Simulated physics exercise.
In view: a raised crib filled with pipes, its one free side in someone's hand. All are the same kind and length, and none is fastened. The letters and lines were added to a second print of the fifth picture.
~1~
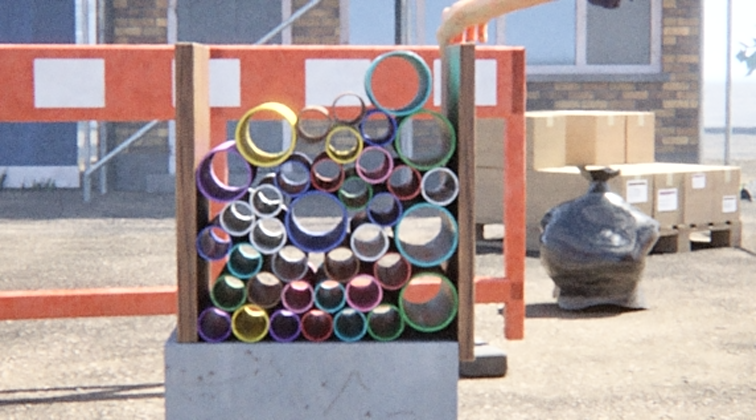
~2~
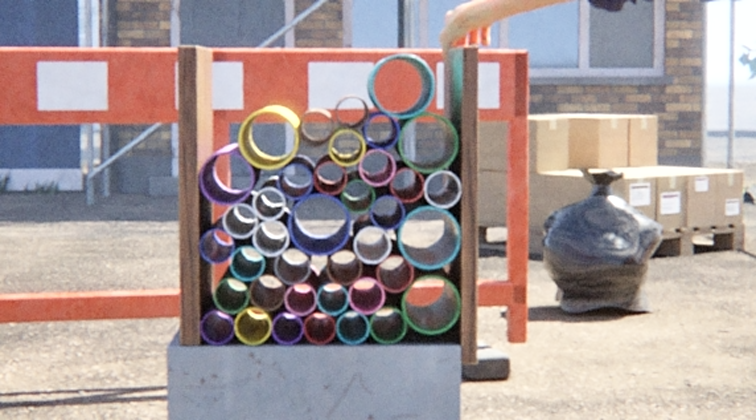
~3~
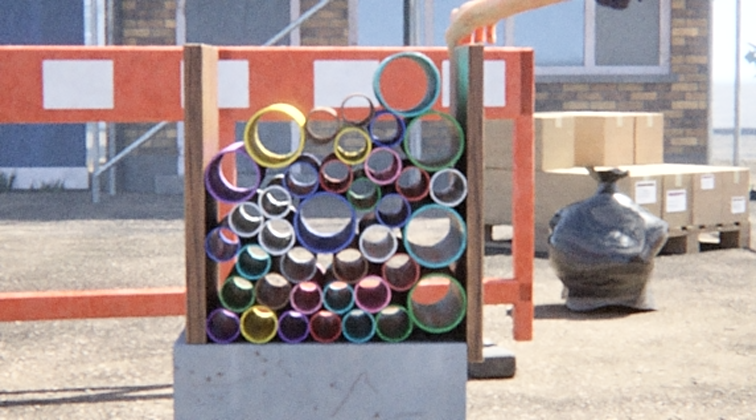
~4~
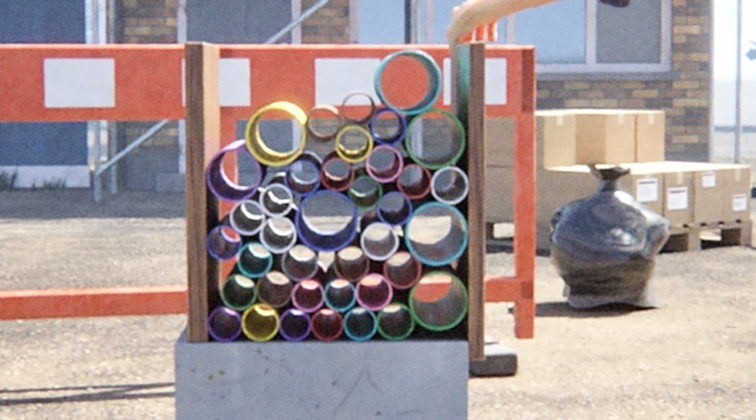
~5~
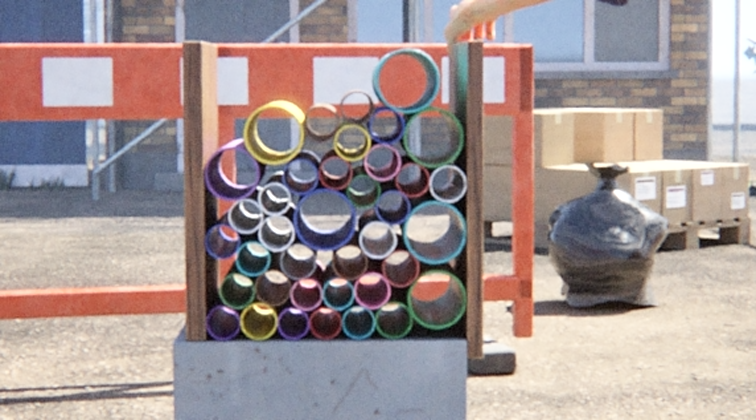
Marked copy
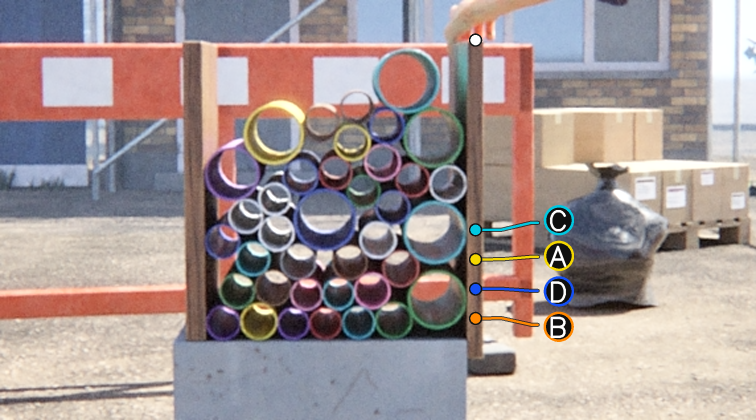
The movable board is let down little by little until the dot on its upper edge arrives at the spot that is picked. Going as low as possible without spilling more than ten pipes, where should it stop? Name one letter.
Mark A is as low as it can go.
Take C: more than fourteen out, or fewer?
It loses fewer than fourteen.
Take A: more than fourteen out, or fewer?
At A, fewer than fourteen.
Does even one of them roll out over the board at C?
Yes, at C.
On the marked copy, A at (475, 260); B at (475, 318); C at (475, 230); D at (475, 289); the white dot at (475, 40).
With A. Early on, top of the board (467, 134).
Further on, top of the board (467, 234).
At the end, top of the board (467, 259), about six out over the board.
As for the rest, B more than ten out over the board; C about five out over the board; D more than ten out over the board.
